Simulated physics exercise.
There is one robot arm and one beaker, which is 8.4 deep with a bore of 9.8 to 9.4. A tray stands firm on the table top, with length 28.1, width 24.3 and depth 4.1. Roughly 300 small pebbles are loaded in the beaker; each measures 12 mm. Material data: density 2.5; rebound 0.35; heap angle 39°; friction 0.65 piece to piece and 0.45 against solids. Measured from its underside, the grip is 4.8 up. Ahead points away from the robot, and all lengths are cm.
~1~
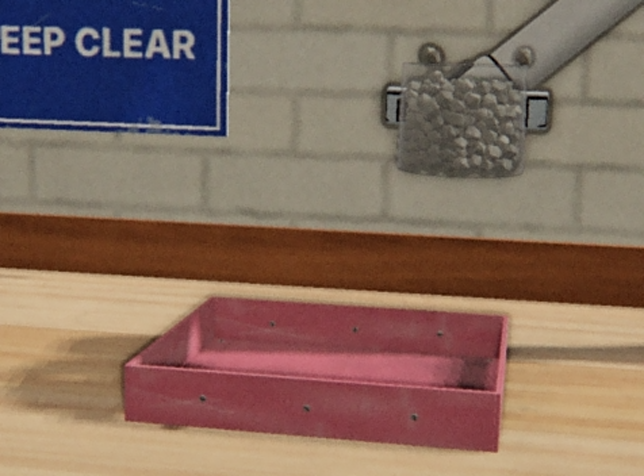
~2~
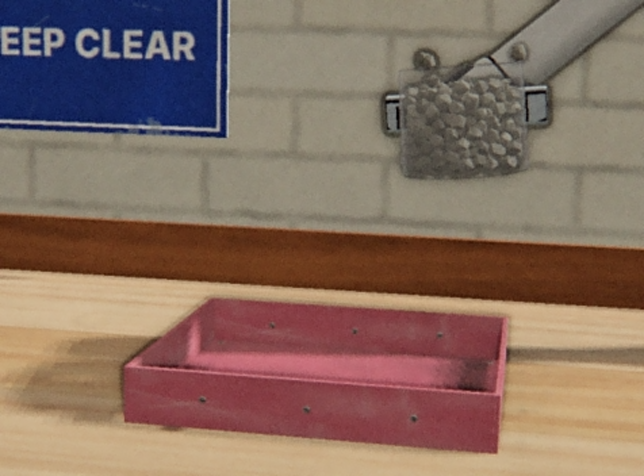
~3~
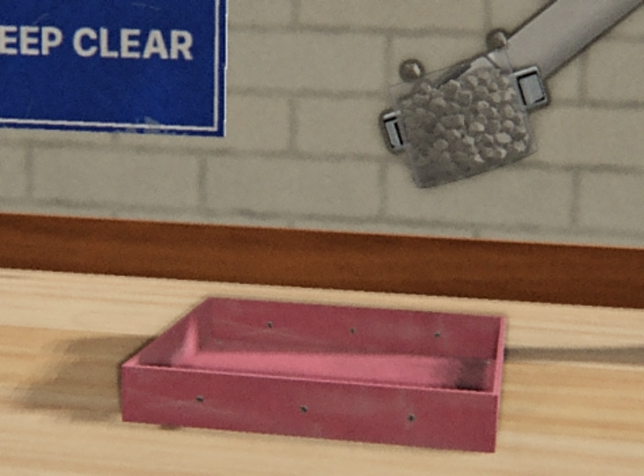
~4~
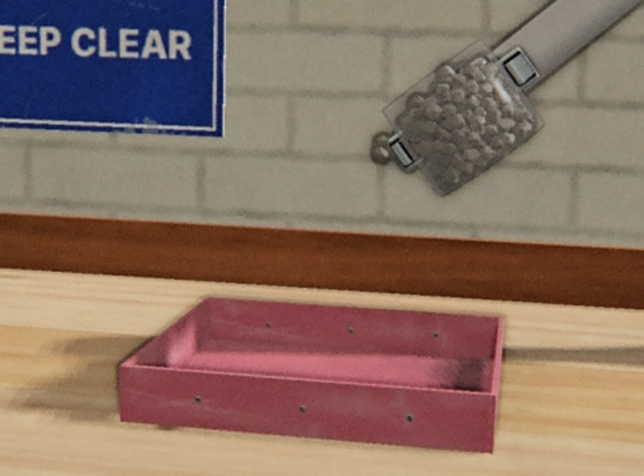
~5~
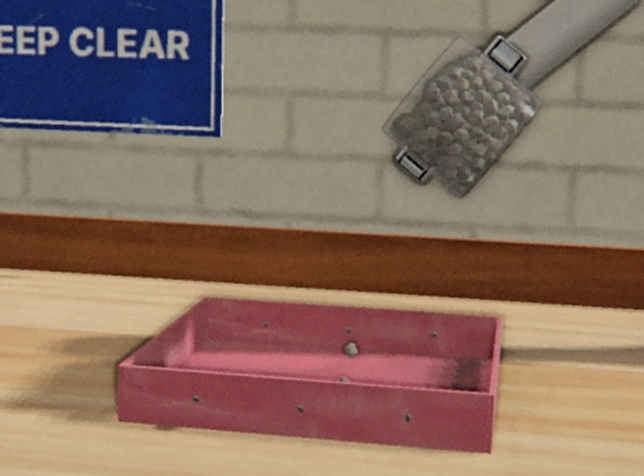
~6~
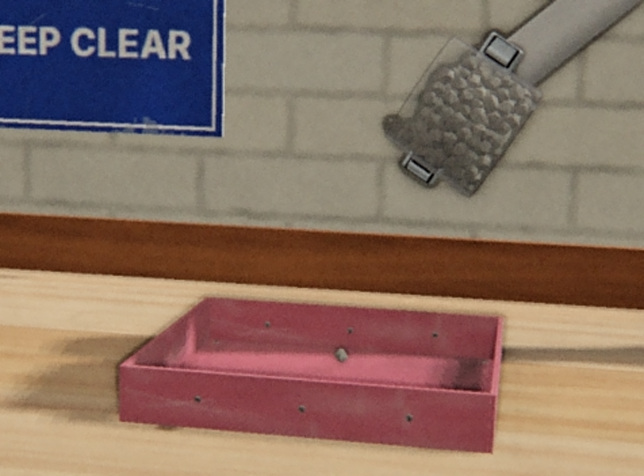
Above a pink tray, a robot arm tilts a clear beaker of pebbles, dropping two inside.
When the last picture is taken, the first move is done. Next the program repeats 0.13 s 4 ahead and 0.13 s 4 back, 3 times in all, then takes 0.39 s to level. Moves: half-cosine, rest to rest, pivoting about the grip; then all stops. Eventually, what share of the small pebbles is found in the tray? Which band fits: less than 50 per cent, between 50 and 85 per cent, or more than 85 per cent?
It falls below 50 per cent.
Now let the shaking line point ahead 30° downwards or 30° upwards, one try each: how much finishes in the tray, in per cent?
It comes to around 10 per cent on the first try and around 30 per cent on the second.
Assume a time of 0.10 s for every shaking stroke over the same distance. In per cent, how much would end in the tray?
In that case some 30 per cent.
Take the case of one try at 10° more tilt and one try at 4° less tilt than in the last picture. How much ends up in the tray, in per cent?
35 and 15 %.
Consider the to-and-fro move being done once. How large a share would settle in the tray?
About 10 per cent in that case.
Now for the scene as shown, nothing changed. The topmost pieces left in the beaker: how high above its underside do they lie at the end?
I'd say close to 9.0 cm.
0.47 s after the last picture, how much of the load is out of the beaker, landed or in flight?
About 15 per cent.
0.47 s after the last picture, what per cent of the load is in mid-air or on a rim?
Some 4 percent.
Then, 0.47 s later, tilted 58° forward, highest piece 26 above the table; 255 in the beaker, 29 in the tray, 13 in flight or on a rim.
Then, 0.94 s later, tilted 38° forward, highest piece 25 above the table; 244 in the beaker, 51 in the tray, 2 in flight or on a rim.
Then, 1.37 s later, level, highest piece 28 above the table; 244 in the beaker, 53 in the tray.
Then, 2.42 s later, level, highest piece 28 above the table; 244 in the beaker, 53 in the tray.
At rest, 244 in the beaker, 53 in the tray. That is 18 % in the tray.
